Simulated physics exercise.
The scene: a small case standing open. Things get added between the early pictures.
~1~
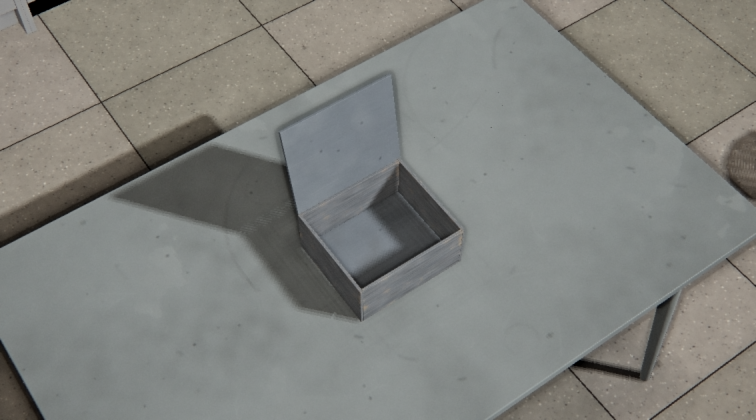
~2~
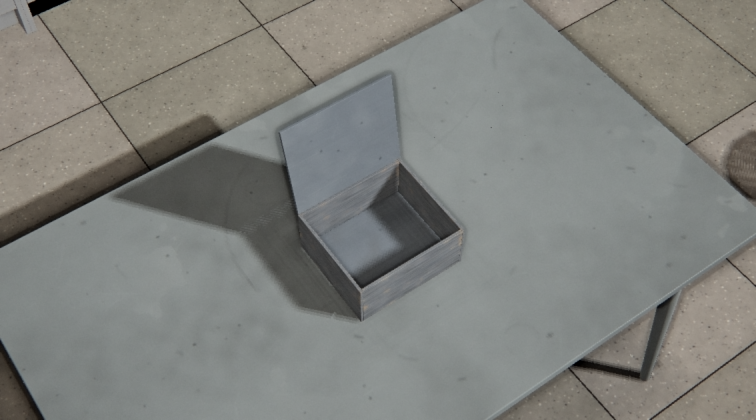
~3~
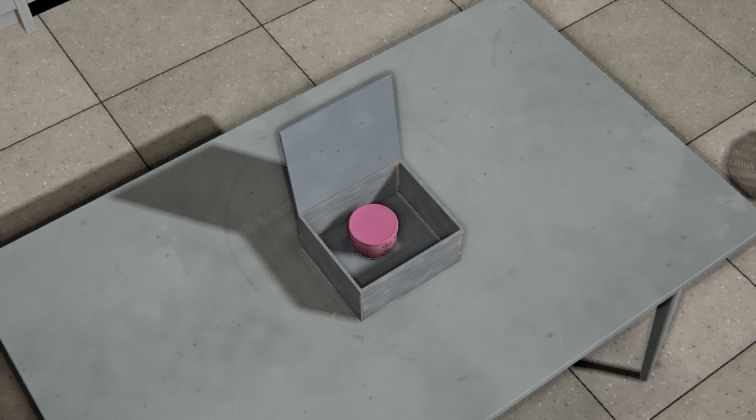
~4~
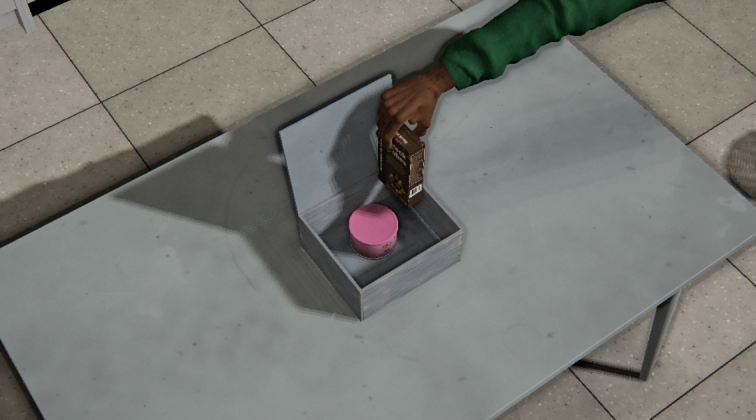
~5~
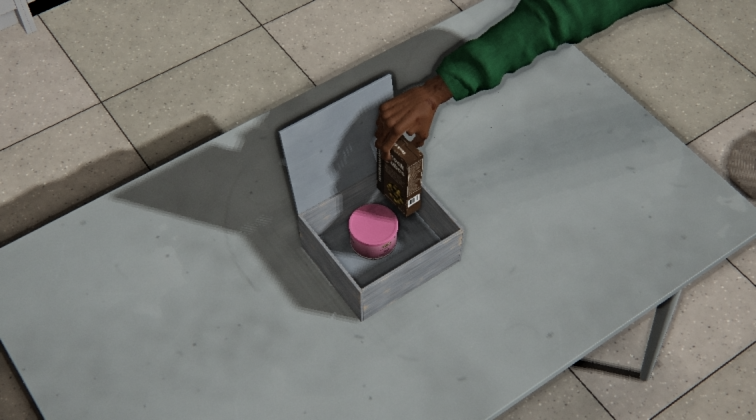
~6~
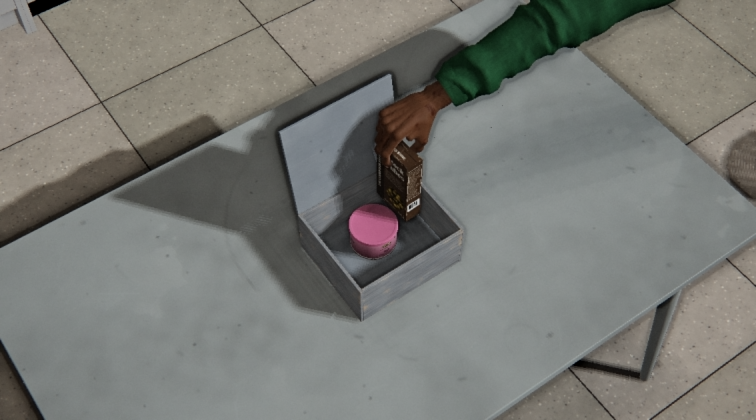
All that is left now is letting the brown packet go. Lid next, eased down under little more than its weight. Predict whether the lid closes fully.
Prediction: It does not close fully.
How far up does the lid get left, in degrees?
Around 30 degrees.
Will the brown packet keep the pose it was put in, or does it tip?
After all that, it finishes out of line.
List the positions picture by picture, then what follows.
In the first picture, the last thing is not in view yet.
In the second picture, the last thing is not in view yet.
In the third picture, the last thing is not in view yet; pink tub (373, 232).
In the fourth picture, coming down; brown packet (401, 162); pink tub (373, 232).
In the fifth picture, coming down; brown packet (399, 172); pink tub (373, 232).
In the sixth picture, put in, still held; brown packet (399, 177); pink tub (373, 232).
Then, 1.20 s on from there, lid starting down; brown packet shifted about its own width near (398, 195).
Then, 1.80 s on from there, lid 54° above the rim; brown packet turned 15° from how it was put near (407, 201).
Then, 2.00 s on from there, lid 31° above the rim; brown packet turned 40° from how it was put near (420, 215).
In the end, lid 29° above the rim; toppled in the box, brown packet; pink tub unmoved. At the end, from the last picture's camera, brown packet near (421, 216).
